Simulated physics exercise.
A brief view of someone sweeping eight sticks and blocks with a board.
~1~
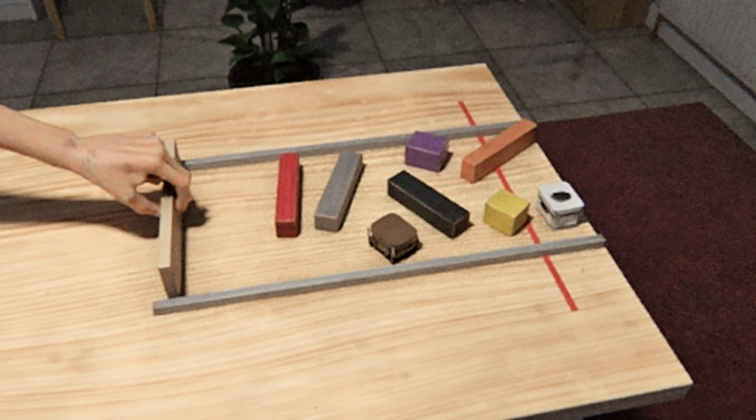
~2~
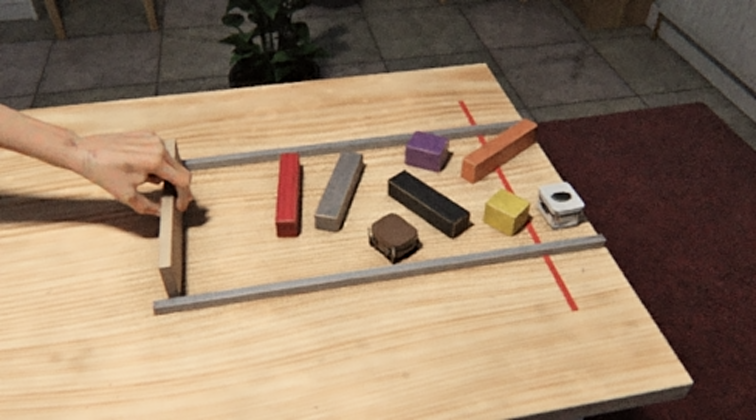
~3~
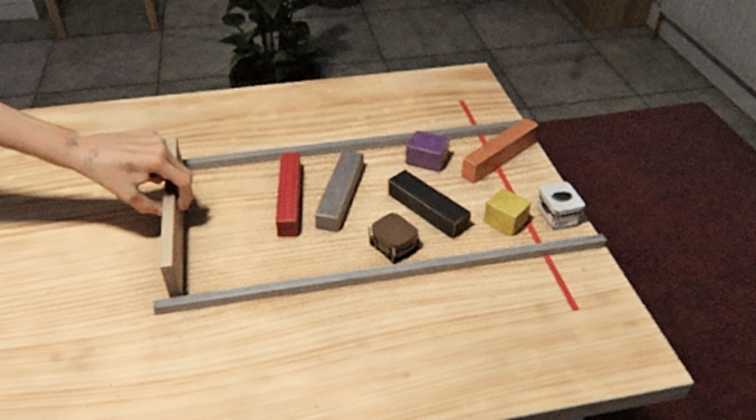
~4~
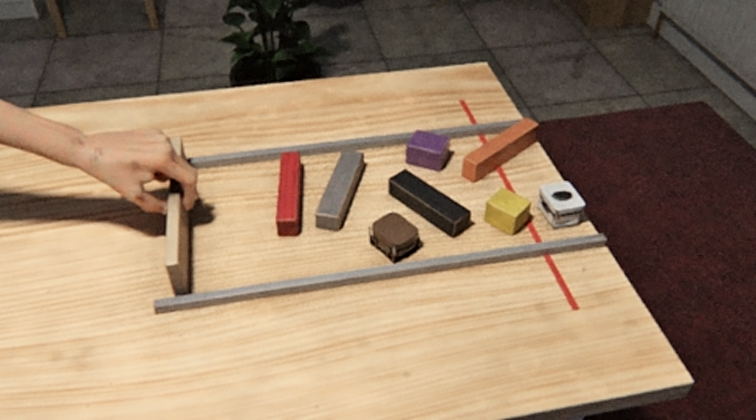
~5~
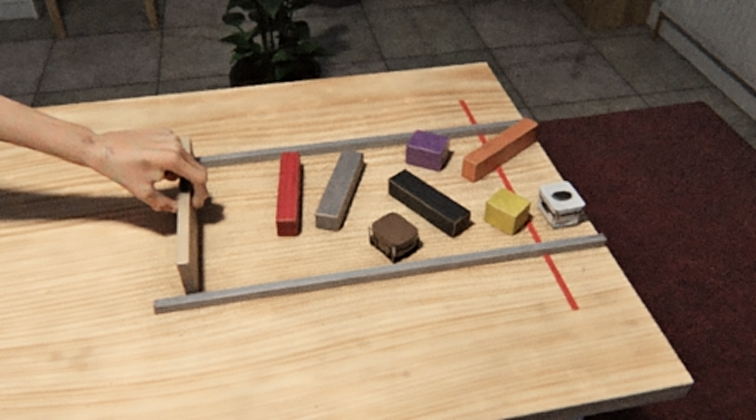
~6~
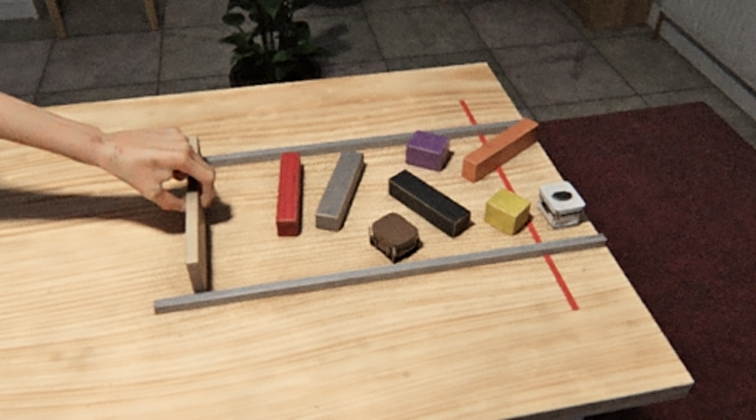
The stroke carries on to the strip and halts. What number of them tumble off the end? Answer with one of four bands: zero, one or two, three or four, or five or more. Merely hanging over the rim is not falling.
Three or four.
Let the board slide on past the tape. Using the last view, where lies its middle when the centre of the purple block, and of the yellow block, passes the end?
Approx. (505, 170) / approx. (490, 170) for the other.
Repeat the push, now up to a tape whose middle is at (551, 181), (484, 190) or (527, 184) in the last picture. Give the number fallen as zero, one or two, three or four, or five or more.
Per place, in order: 5 or more; just one or two; five or over.
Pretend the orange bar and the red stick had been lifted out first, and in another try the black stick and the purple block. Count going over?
The first try gives 2, the second gives 2.
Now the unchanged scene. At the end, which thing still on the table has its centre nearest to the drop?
It's the black stick that ends up nearest.
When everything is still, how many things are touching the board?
In contact: 2.
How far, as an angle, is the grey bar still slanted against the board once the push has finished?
Some 0 degrees.
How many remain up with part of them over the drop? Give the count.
Answer: 1.
A little later, none off yet; white case at rest near (559, 206); orange bar at rest near (501, 150); yellow block at rest near (507, 212).
Next, none off yet; white case shifted about its own width near (593, 202); orange bar shifted a little near (538, 135); yellow block shifted well along near (566, 209).
When it is over, the number that fall off is three or four; down, purple block, yellow block, orange bar and white case.
